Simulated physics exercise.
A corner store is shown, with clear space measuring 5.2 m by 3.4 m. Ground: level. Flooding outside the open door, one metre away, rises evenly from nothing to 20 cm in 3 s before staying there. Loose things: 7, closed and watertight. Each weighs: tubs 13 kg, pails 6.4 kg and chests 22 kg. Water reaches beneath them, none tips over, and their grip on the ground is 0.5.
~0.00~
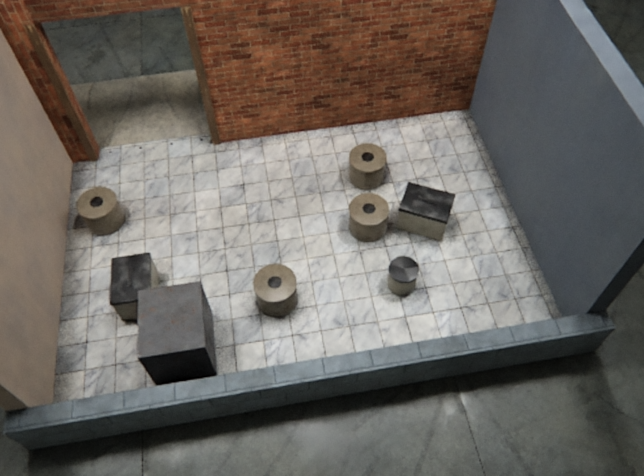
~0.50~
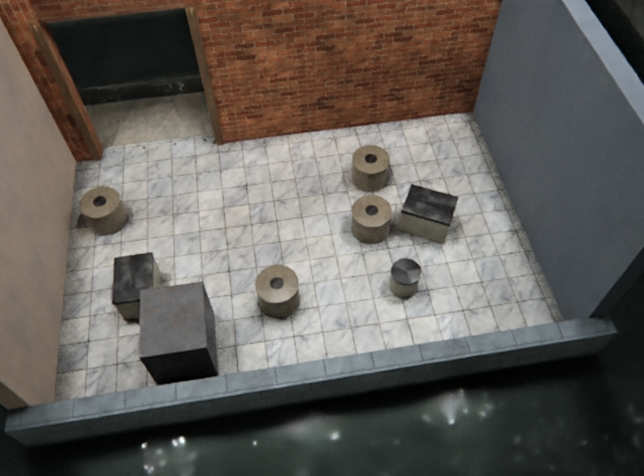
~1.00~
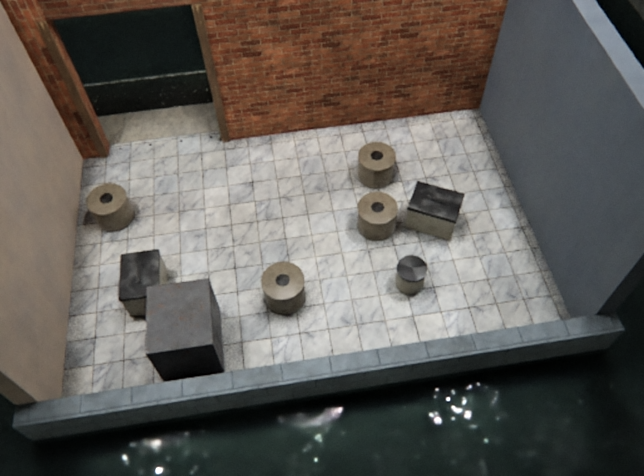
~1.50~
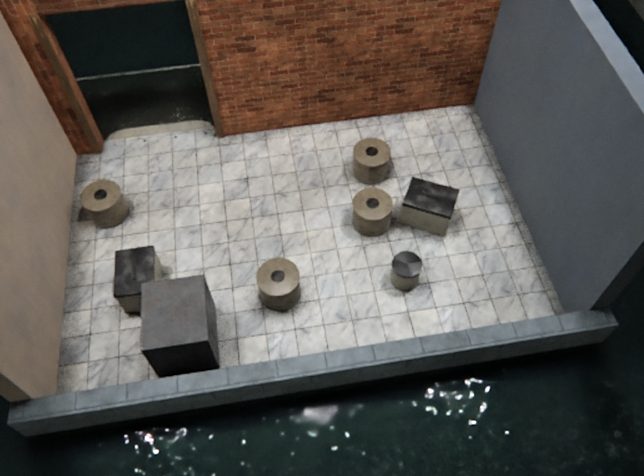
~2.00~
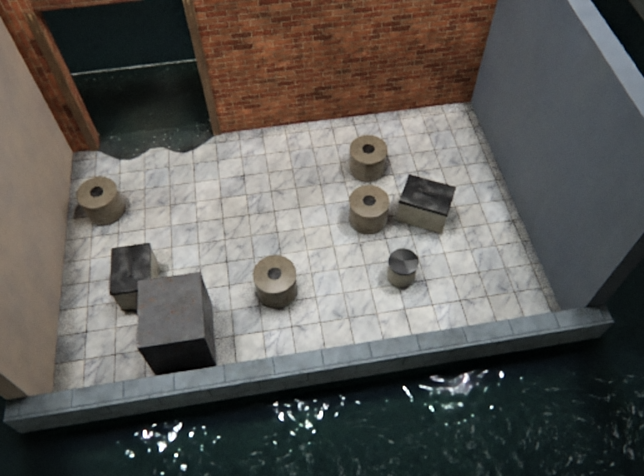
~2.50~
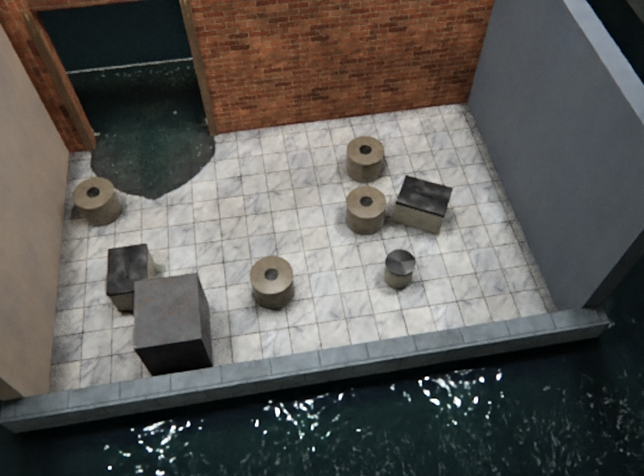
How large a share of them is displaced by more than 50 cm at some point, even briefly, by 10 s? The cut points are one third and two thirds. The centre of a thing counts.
It falls between one third and two thirds.
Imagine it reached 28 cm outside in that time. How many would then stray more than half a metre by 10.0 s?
I count 5 of them in that case.
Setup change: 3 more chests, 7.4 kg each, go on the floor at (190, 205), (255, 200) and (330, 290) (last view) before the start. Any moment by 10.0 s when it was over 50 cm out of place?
In turn: Beyond the mark, beyond the mark, beyond the mark.
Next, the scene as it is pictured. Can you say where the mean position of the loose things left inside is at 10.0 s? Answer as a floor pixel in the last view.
The centre sits near (349, 262).
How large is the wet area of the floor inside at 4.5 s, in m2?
The covered patch comes to about 7.0 m2.
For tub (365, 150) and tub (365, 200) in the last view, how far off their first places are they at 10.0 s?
Shifts: 0 cm / 20 cm.
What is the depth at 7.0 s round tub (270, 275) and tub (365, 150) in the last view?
First about 7 cm, second about 1 cm.
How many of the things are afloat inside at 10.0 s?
4.
After 3.5 s 0 of 7 are over 50 cm from their spots; 0 afloat.
After 4.5 s 1 of 7 are over 50 cm from their spots; 1 afloat.
After 7.0 s 3 of 7 are over 50 cm from their spots; 2 afloat.
After 10.0 s 4 of 7 are over 50 cm from their spots, and 4 have been at some point; 4 afloat.
